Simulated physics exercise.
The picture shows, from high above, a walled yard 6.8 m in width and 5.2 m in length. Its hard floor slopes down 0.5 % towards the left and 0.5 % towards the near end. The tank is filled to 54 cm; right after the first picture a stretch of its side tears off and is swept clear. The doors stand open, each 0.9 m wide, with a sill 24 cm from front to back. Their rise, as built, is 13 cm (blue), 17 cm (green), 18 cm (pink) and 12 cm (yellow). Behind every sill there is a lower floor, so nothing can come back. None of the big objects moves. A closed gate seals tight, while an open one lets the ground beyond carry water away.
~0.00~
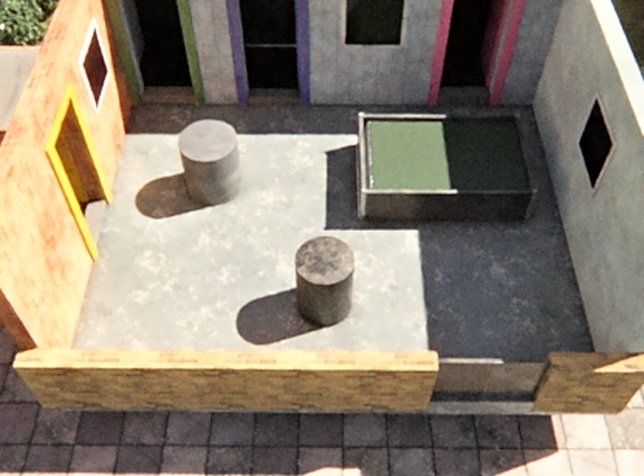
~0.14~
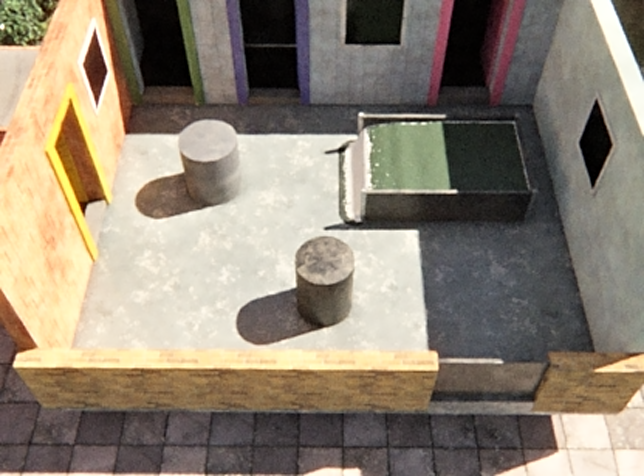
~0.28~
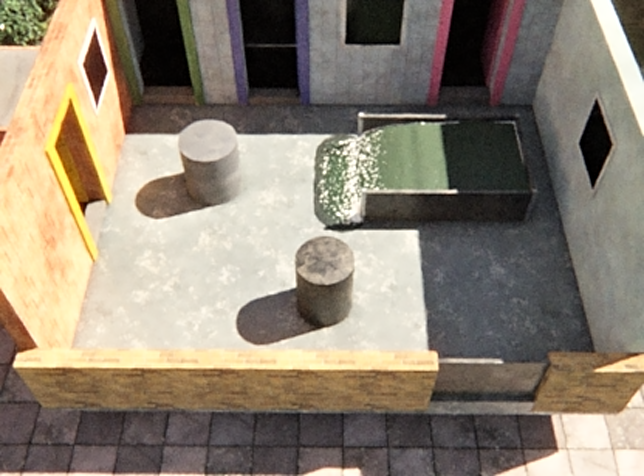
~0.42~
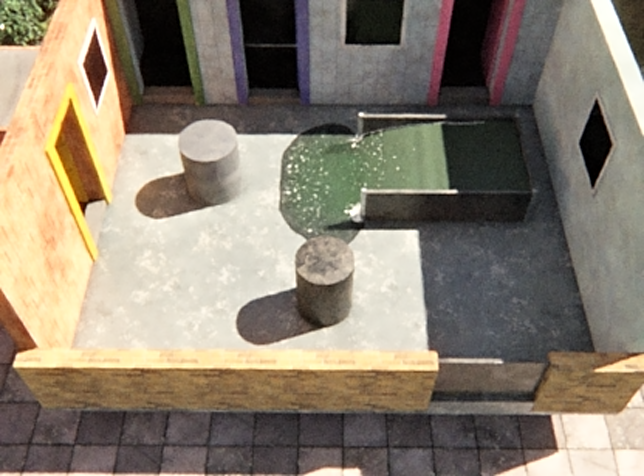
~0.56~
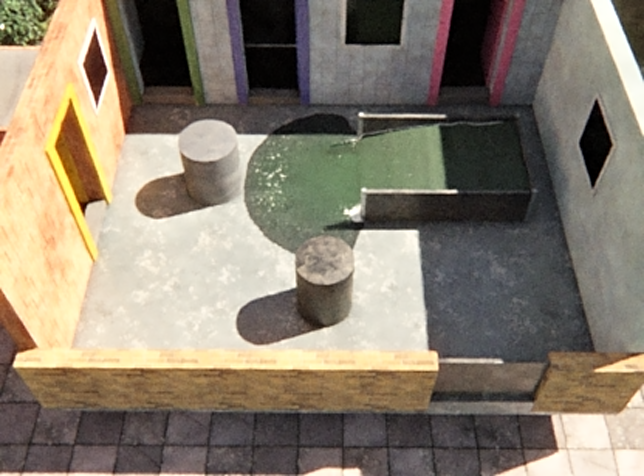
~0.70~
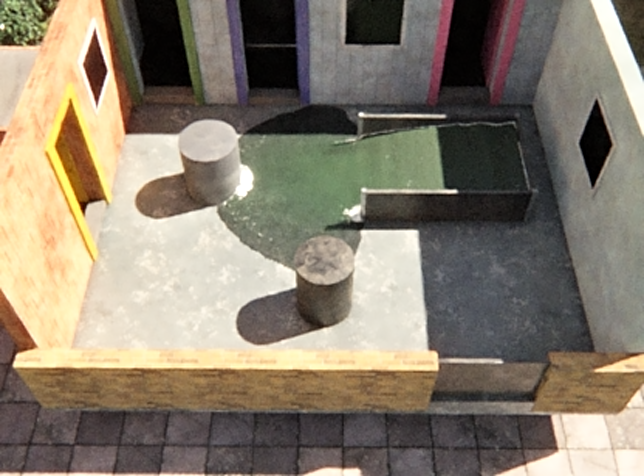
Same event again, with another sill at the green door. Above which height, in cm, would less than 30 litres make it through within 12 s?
Above roughly 17 cm.
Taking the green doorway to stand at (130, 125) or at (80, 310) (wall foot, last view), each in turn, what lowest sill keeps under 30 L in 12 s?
Minimums: Roughly 24 cm and 14.0 cm.
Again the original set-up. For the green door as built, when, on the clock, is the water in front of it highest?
I'd say near 3.2 seconds.
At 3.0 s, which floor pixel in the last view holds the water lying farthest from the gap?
Somewhere near the pixel (63, 382).
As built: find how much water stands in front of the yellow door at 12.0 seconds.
You'd measure close to 7.0 cm there.
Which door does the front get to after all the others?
Last in order comes the pink door.
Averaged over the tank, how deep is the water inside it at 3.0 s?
Around 15 centimetres.
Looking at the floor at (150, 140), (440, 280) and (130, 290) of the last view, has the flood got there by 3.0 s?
1: Awash; 2: Unwetted; 3: Awash.
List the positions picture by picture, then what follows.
The first frame shows the tank at (443, 156) is whole and still, 54 cm deep; the green door at (159, 56) is dry.
In the second frame, water pours out at (363, 173) and has run 0.3 m, to (346, 217); about 7 cm deep outside, 54 cm at the back.
In the third frame, the gap is at (363, 174), the front 0.6 m out at (322, 214); the back of the tank holds 54 cm.
In the fourth frame, water pours out at (363, 174) and has run 1.2 m, to (286, 210); about 7 cm deep outside, 54 cm at the back.
In the fifth frame, the gap is at (363, 174), the front 1.7 m out at (251, 201); the back of the tank holds 54 cm.
In the sixth frame, the gap is at (363, 175), the front 2.2 m out at a hidden place; the back of the tank holds 50 cm; 1.6 m in a straight line remain to the green door at (159, 56).
After 1.4 s water covers 30 % of the floor, deepest (32 cm) near (253, 181); it has not reached the green door.
After 3.0 s water covers 50 % of the floor, deepest (32 cm) near (63, 382); 21 cm at the green door, 10 litres in over its 17 cm sill.
After 12.0 s water covers 95 % of the floor, deepest (10 cm) near (493, 384); 6 cm at the green door, 30 litres in over its 17 cm sill.
At the green door as built, the water arrived by 1.7 s and peaked near 23 cm at 3.2 s.
With a sill of 14 cm, 51 litres would have come in within the 12 s; with 19 cm, 20 litres. So under 30 litres takes about 17 cm.
